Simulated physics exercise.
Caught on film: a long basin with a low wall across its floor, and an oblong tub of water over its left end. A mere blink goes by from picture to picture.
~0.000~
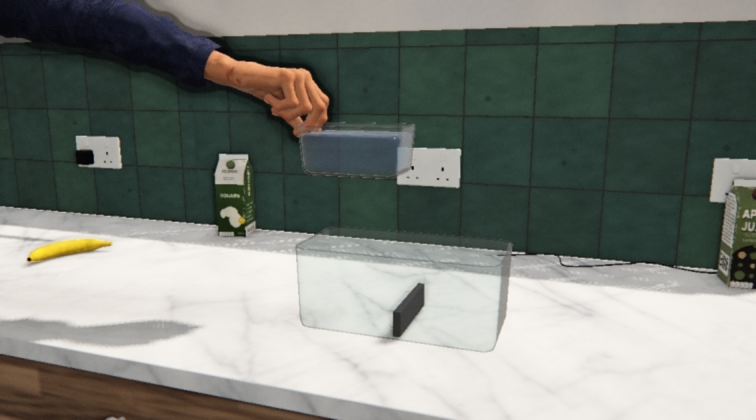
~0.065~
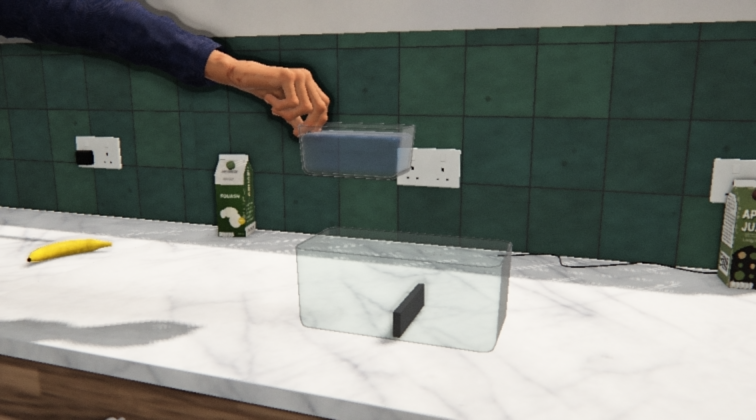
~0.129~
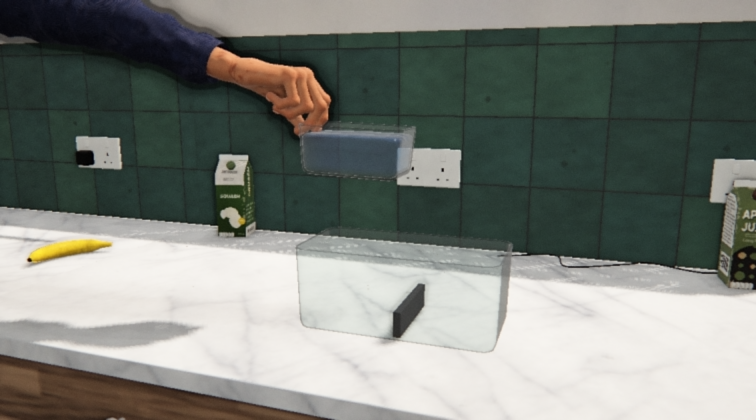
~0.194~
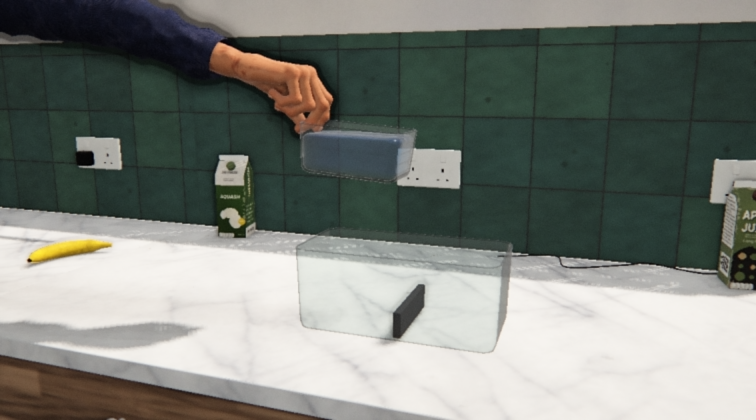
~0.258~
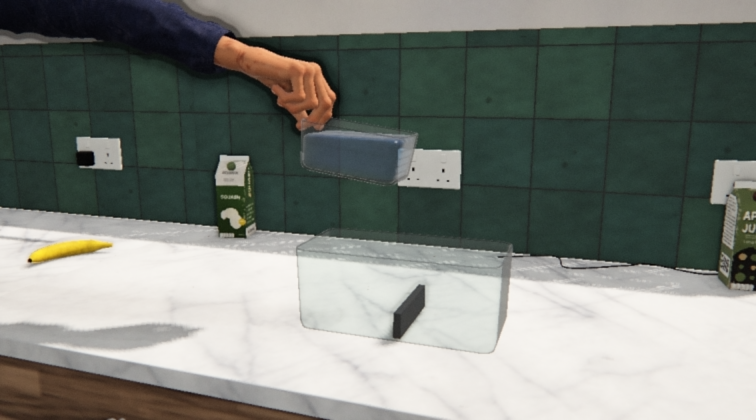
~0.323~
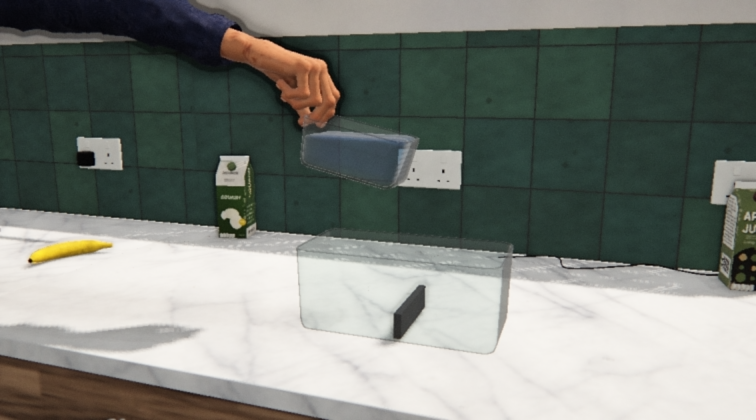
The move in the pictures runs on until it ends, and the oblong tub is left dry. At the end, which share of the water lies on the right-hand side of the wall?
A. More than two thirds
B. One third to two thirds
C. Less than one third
Option A: More than two thirds.
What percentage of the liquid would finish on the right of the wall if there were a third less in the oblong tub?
Close to 80 per cent, more or less.
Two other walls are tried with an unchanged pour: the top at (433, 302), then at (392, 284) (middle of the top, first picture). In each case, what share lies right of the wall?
The first placement leaves close to 60 per cent, the second close to 95 per cent.
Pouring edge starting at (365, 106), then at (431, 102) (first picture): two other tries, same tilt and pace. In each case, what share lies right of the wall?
About 60 % the first time, about 65 % the second.
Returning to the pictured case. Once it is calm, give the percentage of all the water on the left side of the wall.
It is close to 20 per cent.
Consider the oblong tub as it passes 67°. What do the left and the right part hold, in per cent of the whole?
So the left part has 0 percent, while the right part has 30.
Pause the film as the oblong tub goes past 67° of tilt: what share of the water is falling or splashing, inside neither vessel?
Somewhere around 35 per cent of it.
A moment on, the oblong tub is tipped part way and 33 per cent is still to pour, 0 is left of the wall and 32 right of it.
Next, the oblong tub is tipped right over and 4 per cent is still to pour, 13 is left of the wall and 78 right of it.
Then the oblong tub is tipped right over and 0 per cent is still to pour, 21 is left of the wall and 78 right of it.
Later the oblong tub is tipped right over and 0 per cent is still to pour, 21 is left of the wall and 78 right of it.
Finally, 21 per cent lies left of the wall, 78 right of it and 1 outside.
